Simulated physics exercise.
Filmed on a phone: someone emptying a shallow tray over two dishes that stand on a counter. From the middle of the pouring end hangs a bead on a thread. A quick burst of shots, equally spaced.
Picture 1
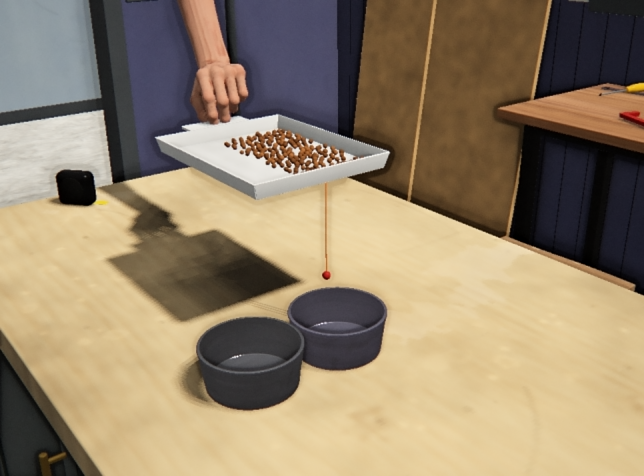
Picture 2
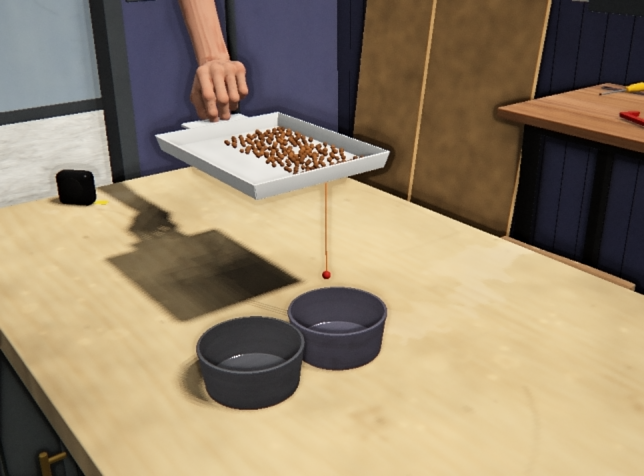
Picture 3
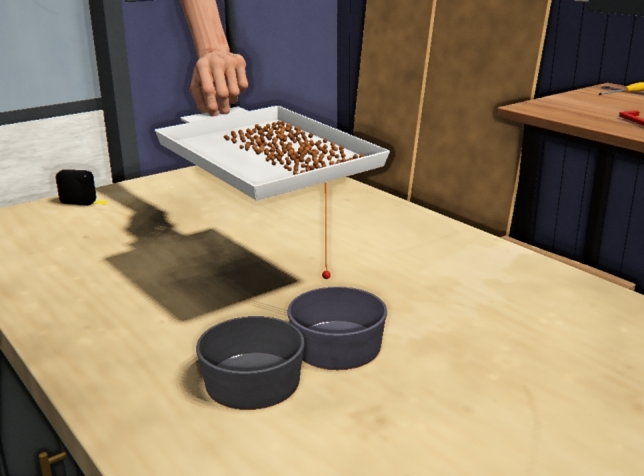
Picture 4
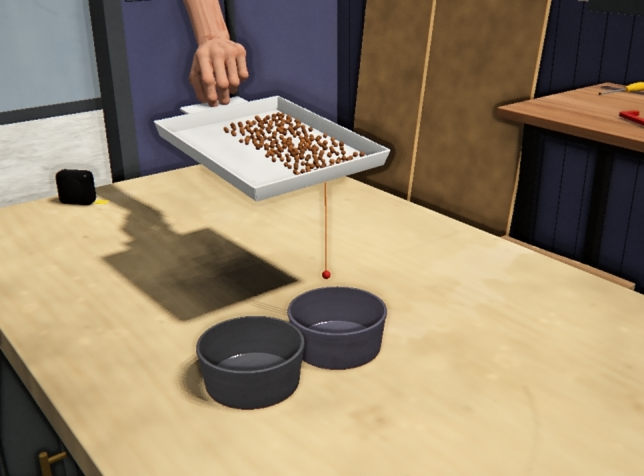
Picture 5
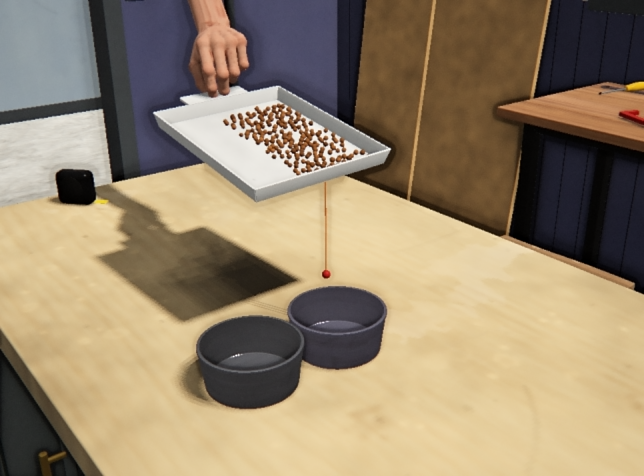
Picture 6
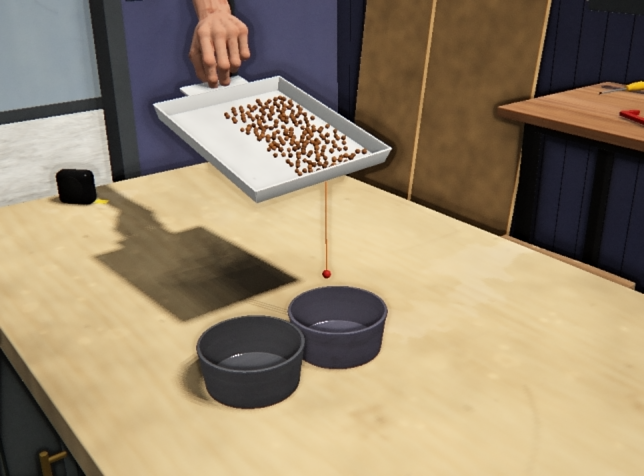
A hand held a shallow white tray of small brown balls above two dark dishes on a pale counter, then gradually raised the handle end, tilting the tray slightly toward its front edge.
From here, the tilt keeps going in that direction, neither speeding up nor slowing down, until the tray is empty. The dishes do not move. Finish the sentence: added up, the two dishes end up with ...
... over half of it.
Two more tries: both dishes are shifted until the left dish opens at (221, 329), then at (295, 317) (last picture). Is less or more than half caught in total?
Try 1: In excess of half; try 2: In excess of half.
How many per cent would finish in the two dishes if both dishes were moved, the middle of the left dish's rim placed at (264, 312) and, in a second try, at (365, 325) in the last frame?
It would be near 80 per cent first and near 20 per cent second.
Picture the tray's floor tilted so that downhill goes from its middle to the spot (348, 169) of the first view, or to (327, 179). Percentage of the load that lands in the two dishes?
First some 0, then 40 per cent.
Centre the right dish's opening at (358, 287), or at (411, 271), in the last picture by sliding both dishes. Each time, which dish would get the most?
First try, the one on the left; second try, the one on the left.
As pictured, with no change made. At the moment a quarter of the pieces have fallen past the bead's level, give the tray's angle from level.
Roughly 90 degrees from level.
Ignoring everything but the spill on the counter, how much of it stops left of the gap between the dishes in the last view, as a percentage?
Some 60 %.
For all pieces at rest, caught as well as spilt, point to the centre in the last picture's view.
Resting centre, last picture - approx. (325, 346).
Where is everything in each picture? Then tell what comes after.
Corners of the pouring end at (256, 183) and (384, 152), level; middle of the load at (290, 152), cereal balls; left dish at (280, 382); right dish at (368, 345); bead on its thread at (326, 275), in the first picture.
Corners of the pouring end at (256, 183) and (384, 151), level; middle of the load at (290, 151), in the second picture.
Corners of the pouring end at (256, 184) and (384, 151), tipped barely, lowest at the left corner; middle of the load at (290, 147), in the third picture.
Corners of the pouring end at (256, 185) and (384, 150), tipped a little, lowest at the left corner; middle of the load at (289, 142), in the fourth picture.
Corners of the pouring end at (257, 186) and (385, 149), tipped a little, lowest at the left corner; middle of the load at (290, 137), in the fifth picture.
Corners of the pouring end at (257, 188) and (386, 148), tipped a little, lowest at the left corner; middle of the load at (291, 133); left dish at (281, 381); right dish at (368, 343), in the sixth picture.
Soon after the last picture, tray tipped steeply; nearly all on the tray; a stray few in the left dish; a stray few in the right dish.
A little later, tray tipped right over; a small part on the tray; about a quarter in the left dish; about a third in the right dish; a small part outside both; about a quarter in the air.
Later still, tray tipped past a quarter turn; about a quarter in the left dish; about half in the right dish; about a quarter outside both.
At rest, tray tipped past a quarter turn; about a quarter in the left dish; about half in the right dish; about a quarter outside both.
